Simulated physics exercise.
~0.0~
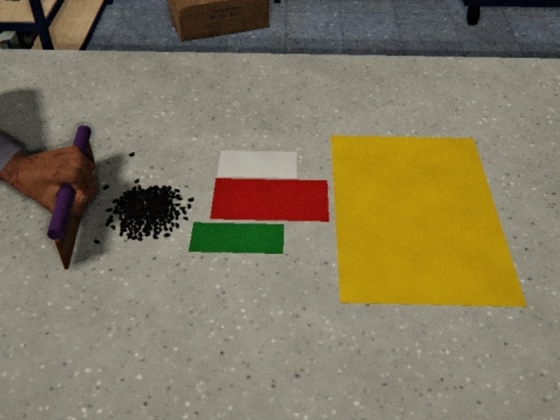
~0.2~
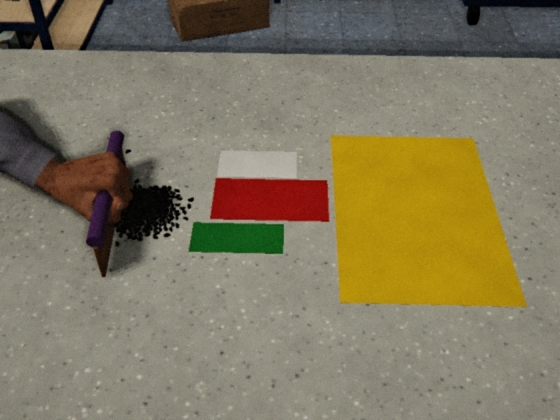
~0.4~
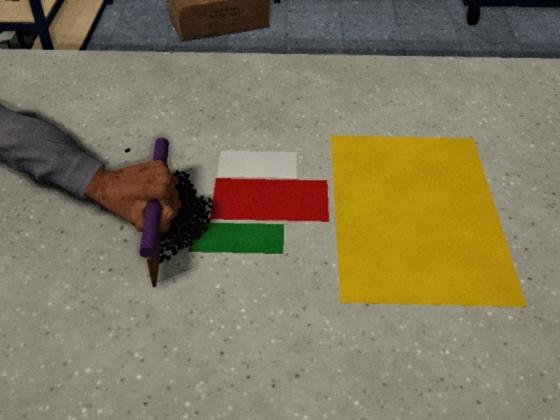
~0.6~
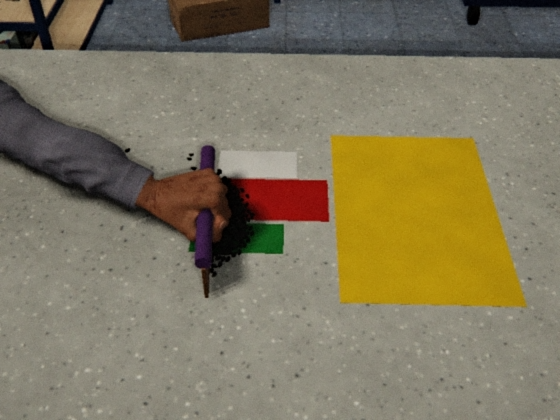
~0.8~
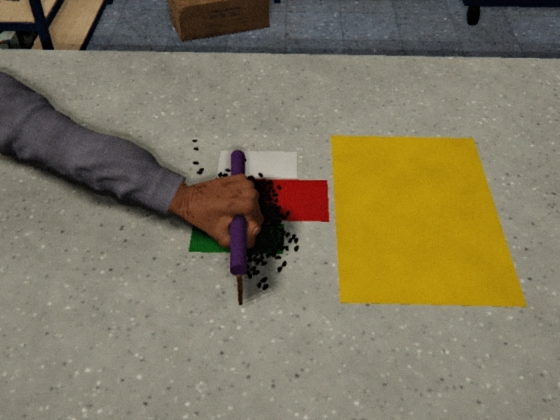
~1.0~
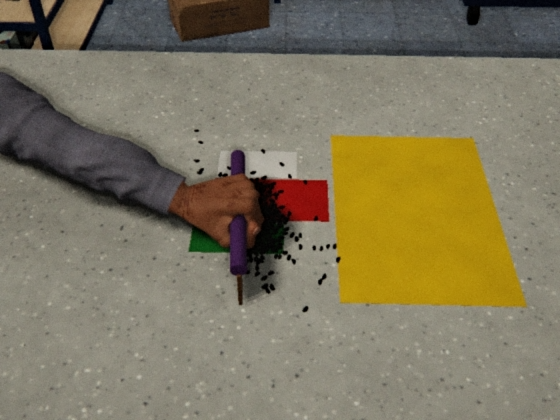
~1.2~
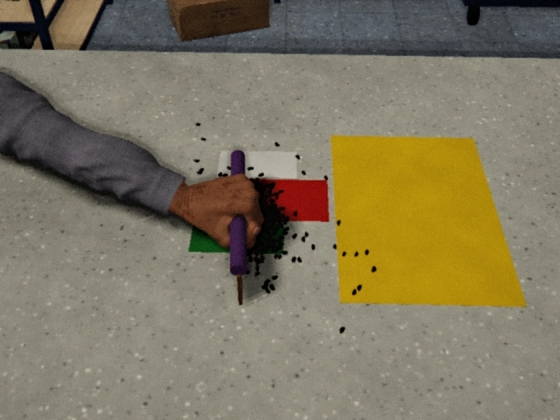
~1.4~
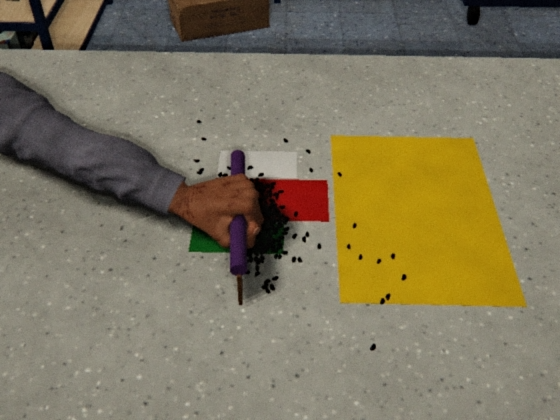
Hand with a purple-handled scraper pushing black beans right onto green and red mats, then stopping as stragglers scatter onto yellow.
